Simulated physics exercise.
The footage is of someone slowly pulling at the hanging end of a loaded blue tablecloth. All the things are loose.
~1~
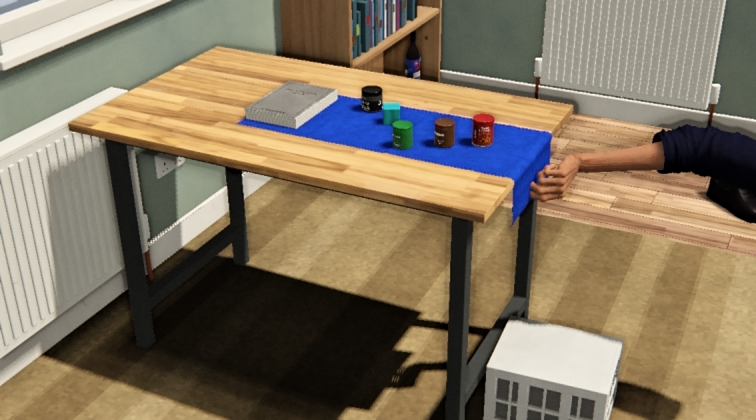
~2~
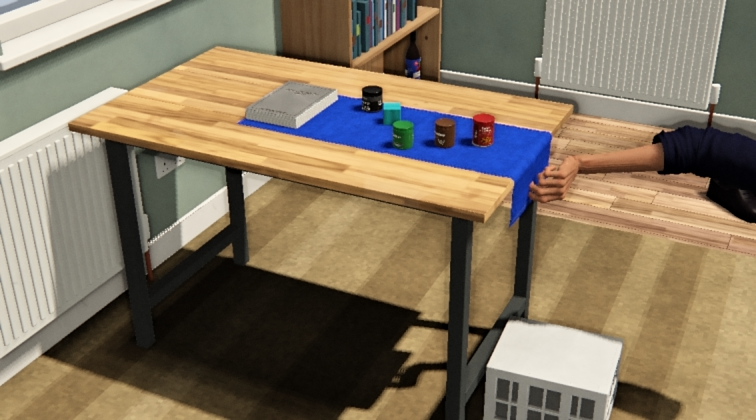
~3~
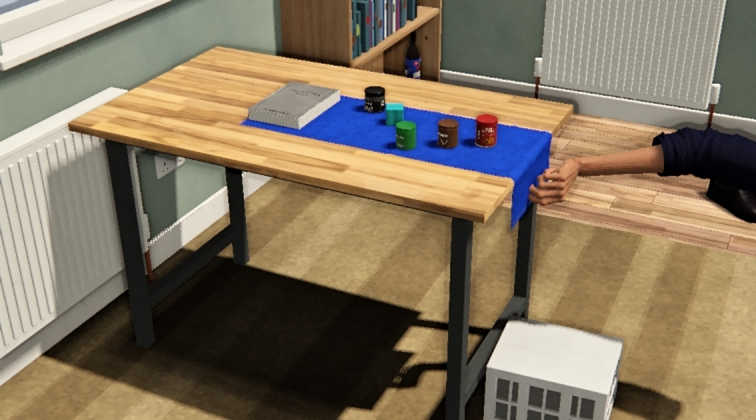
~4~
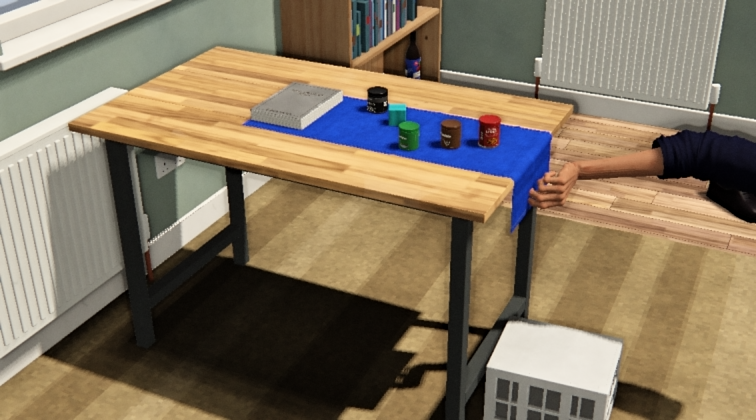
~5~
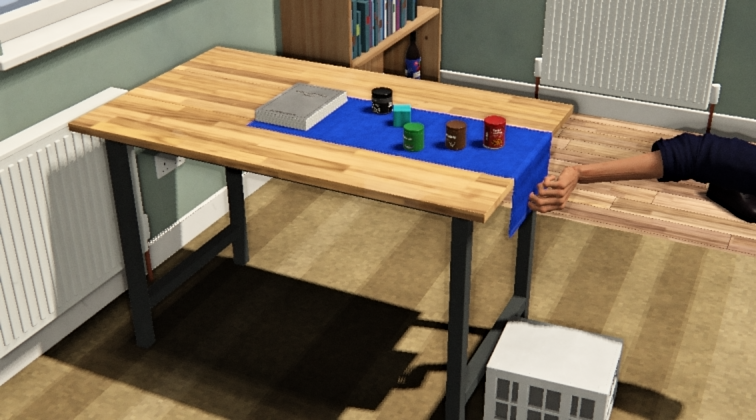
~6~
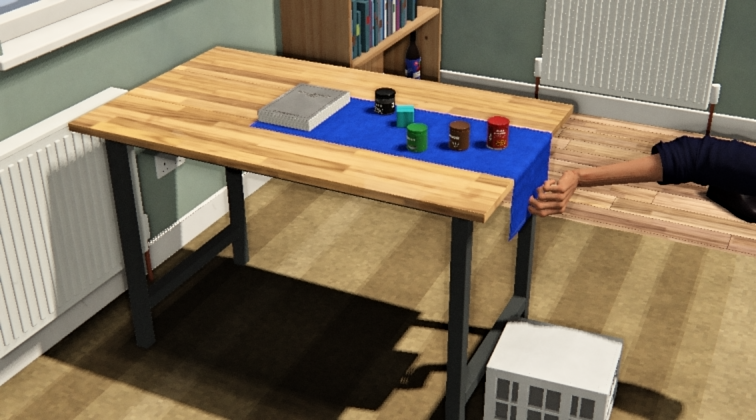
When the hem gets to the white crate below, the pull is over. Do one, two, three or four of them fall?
It sends four things down.
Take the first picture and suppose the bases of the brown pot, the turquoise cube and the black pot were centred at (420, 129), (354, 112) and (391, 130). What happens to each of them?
Brown pot - leaves the top. Turquoise cube - stays aboard. Black pot - leaves the top.
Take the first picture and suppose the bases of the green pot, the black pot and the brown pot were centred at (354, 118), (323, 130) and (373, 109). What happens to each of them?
The green pot would stay in place, the black pot would stay in place, the brown pot would stay in place.
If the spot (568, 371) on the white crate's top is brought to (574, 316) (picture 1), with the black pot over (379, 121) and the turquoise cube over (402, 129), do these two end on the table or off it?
The black pot remains up; the turquoise cube remains up.
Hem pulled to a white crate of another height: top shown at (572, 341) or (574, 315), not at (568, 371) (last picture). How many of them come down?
Result: 3; 2.
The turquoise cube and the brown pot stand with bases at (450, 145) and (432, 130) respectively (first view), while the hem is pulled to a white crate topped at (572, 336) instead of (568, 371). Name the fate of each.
Final state: The turquoise cube is no longer up, the brown pot is no longer up.
Early on, hem near (527, 289); red can and brown pot gone.
Midway, hem near (525, 333); red can, brown pot and green pot gone.
Finally, hem on the crate; red can, brown pot, green pot and turquoise cube gone. It carries off four.
